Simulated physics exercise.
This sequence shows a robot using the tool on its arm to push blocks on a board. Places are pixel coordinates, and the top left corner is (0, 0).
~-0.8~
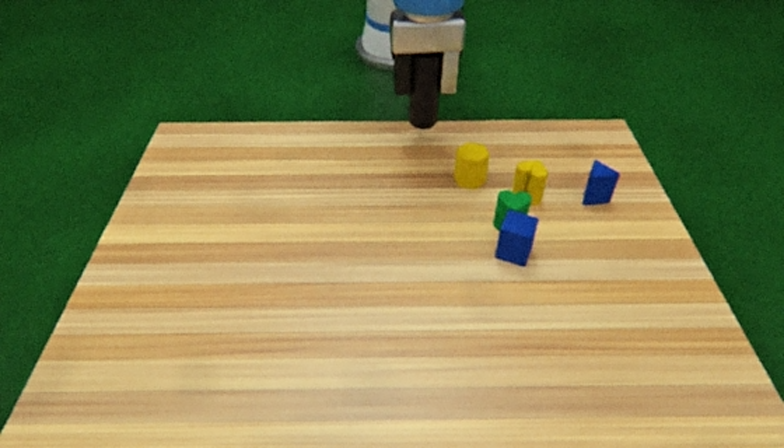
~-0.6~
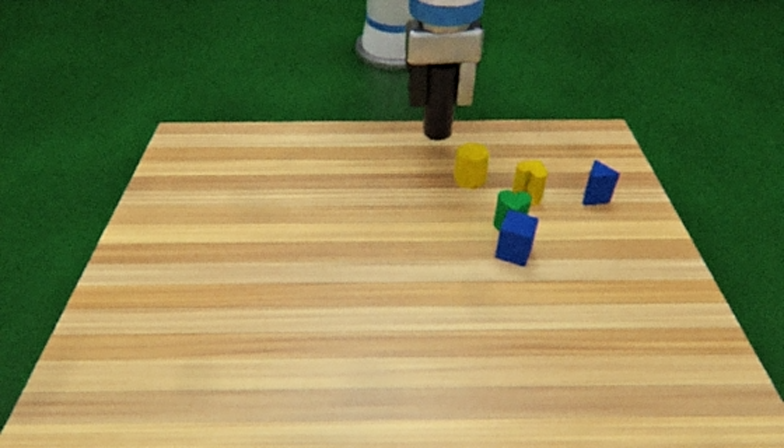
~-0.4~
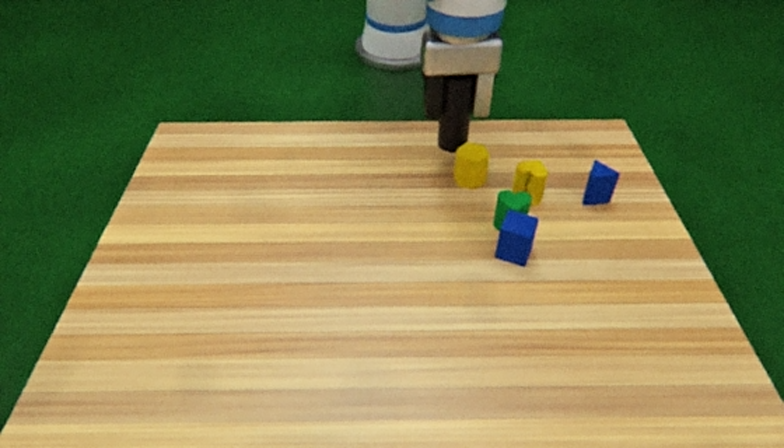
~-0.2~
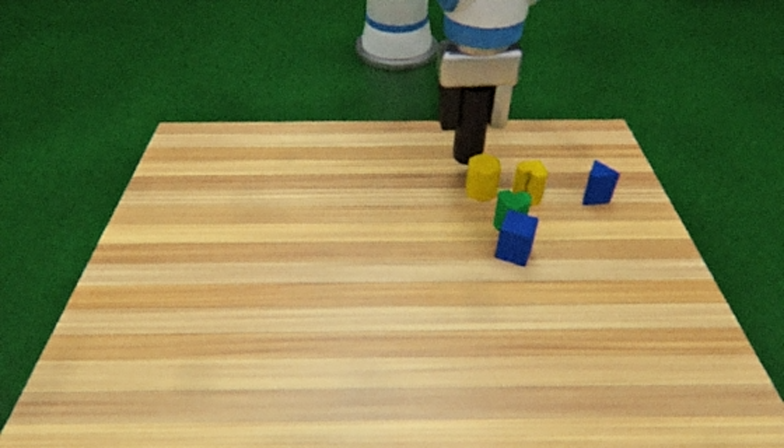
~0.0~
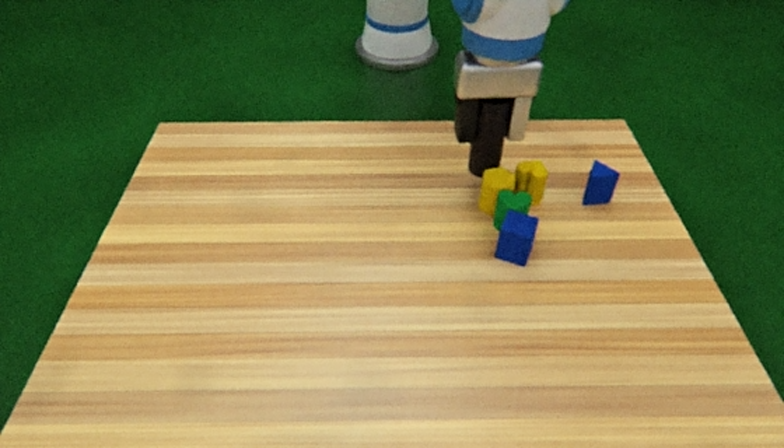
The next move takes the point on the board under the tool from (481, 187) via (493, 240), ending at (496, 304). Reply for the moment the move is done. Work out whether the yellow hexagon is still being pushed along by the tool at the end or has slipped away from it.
Beside or behind, I predict.
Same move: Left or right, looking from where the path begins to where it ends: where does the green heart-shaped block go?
Moves left.
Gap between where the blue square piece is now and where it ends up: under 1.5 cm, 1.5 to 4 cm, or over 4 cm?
Covers over 4 cm.
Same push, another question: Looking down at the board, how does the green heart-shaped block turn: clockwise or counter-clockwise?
It swings round anticlockwise.
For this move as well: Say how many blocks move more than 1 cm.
My guess is at least three.
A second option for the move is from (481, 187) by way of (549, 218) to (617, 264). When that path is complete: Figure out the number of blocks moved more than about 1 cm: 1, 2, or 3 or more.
The result: Three blocks or more.
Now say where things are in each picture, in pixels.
The first picture shows tool's lower end at (423, 121); yellow hexagon at (473, 151); green heart-shaped block at (515, 198); blue square piece at (520, 223); yellow heart-shaped block at (533, 167).
The second picture shows tool at (437, 133); blocks still.
The third picture shows tool at (452, 144); blocks still.
The fourth picture shows tool at (468, 156); yellow hexagon at (485, 163).
The fifth picture shows tool at (484, 169); yellow hexagon at (499, 177); green heart-shaped block at (515, 198); blue square piece at (520, 223); yellow heart-shaped block at (533, 167).
What follows on the original path. One third of the way, tool at (492, 203); yellow hexagon at (516, 212), turned 25° anticlockwise; green heart-shaped block at (543, 223), turned 60° anticlockwise; blue square piece at (531, 244), turned 15° clockwise.
Two thirds of the way, tool at (500, 243); yellow hexagon at (539, 242), turned 95° anticlockwise; green heart-shaped block at (565, 231), turned 110° anticlockwise; blue square piece at (553, 269), turned 75° clockwise.
At the end, tool at (500, 286); yellow hexagon at (540, 247), turned 125° anticlockwise; green heart-shaped block at (565, 231), turned 110° anticlockwise; blue square piece at (562, 276), turned 80° clockwise; yellow heart-shaped block still.
